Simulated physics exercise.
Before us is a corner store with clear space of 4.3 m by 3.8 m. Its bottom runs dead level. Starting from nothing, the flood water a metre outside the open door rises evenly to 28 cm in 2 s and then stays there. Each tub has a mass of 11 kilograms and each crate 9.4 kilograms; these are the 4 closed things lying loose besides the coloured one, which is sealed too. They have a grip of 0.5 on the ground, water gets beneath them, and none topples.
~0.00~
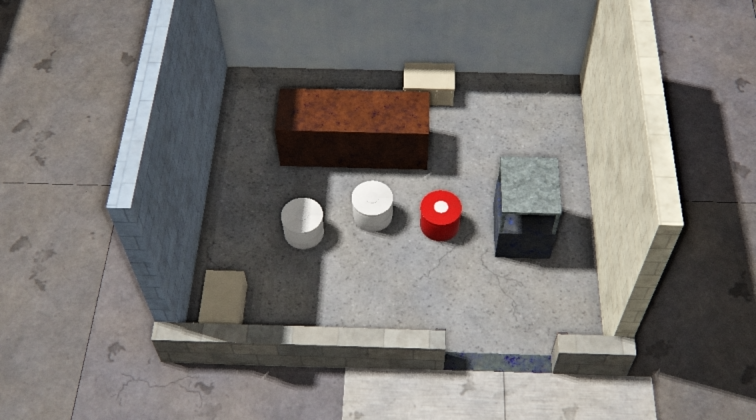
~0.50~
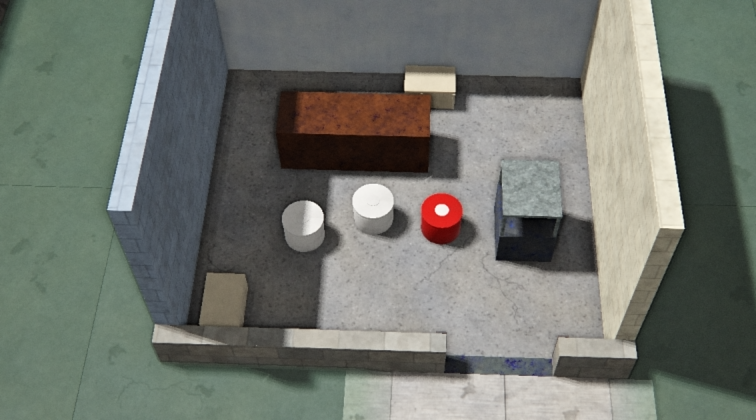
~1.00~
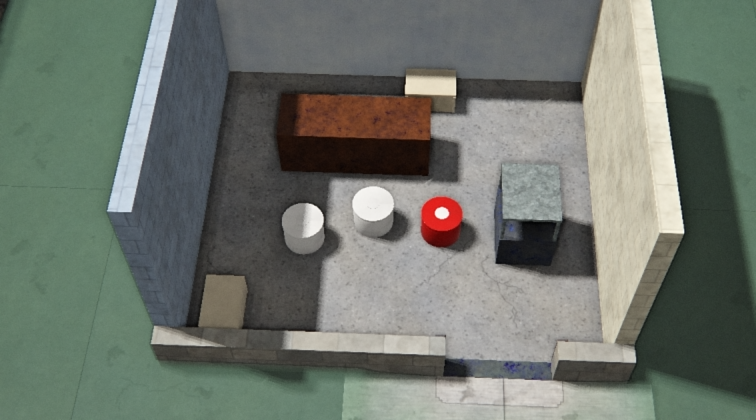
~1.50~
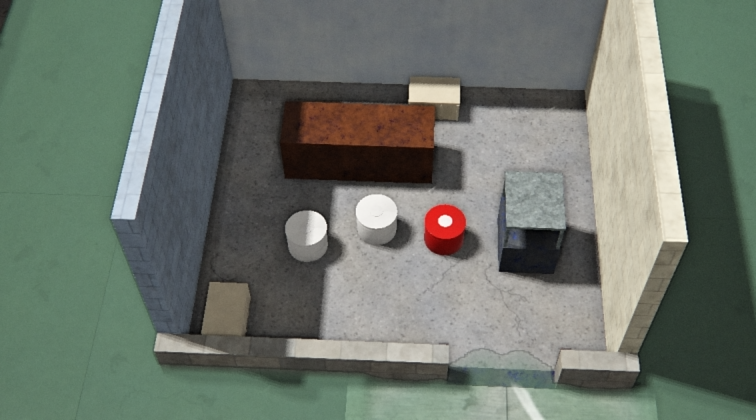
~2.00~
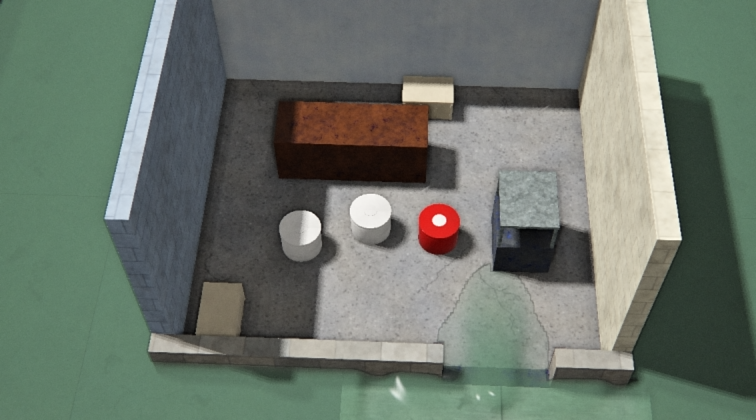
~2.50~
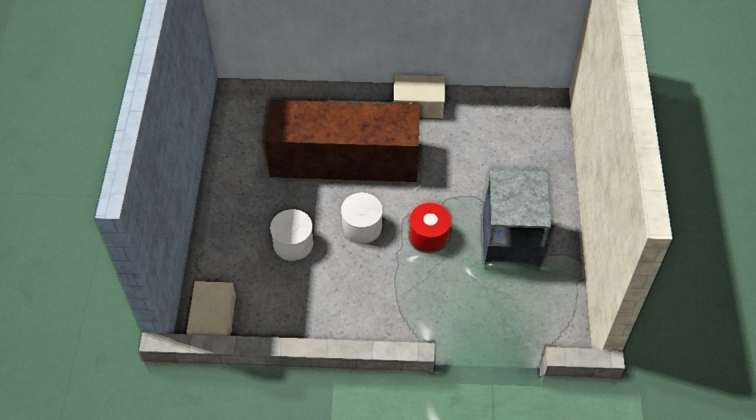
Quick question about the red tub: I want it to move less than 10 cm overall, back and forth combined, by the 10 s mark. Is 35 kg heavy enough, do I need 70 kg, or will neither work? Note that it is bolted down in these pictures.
You need 70 kg.
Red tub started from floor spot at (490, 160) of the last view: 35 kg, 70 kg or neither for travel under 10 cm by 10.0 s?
Looking at the loads, both keep it.
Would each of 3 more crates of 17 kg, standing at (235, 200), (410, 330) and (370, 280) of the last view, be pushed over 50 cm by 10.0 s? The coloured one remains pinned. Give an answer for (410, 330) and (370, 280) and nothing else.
Respectively, not exceeded and exceeded.
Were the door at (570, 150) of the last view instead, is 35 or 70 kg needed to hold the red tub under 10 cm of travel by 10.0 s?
Under that change the small mass suffices.
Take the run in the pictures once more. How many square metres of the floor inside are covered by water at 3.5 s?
Somewhere about 7.5 m2, give or take.
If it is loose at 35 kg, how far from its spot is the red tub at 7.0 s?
About 20 cm off its spot.
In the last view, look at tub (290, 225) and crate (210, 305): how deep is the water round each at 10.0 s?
Some 14 cm at the first, some 7 cm at the second.
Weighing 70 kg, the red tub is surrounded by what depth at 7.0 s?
Around 10 cm.
After 3.5 s the red tub would be 12 cm from its start with 35 kg and 0 cm from its start with 70 kg; 10 cm of water round it then.
After 4.5 s the red tub would be 17 cm from its start with 35 kg and 0 cm from its start with 70 kg; 8 cm of water round it then.
After 7.0 s the red tub would be 17 cm from its start with 35 kg and 0 cm from its start with 70 kg; 10 cm of water round it then.
After 10.0 s the red tub would be 26 cm from its start with 35 kg and 0 cm from its start with 70 kg; 12 cm of water round it then.
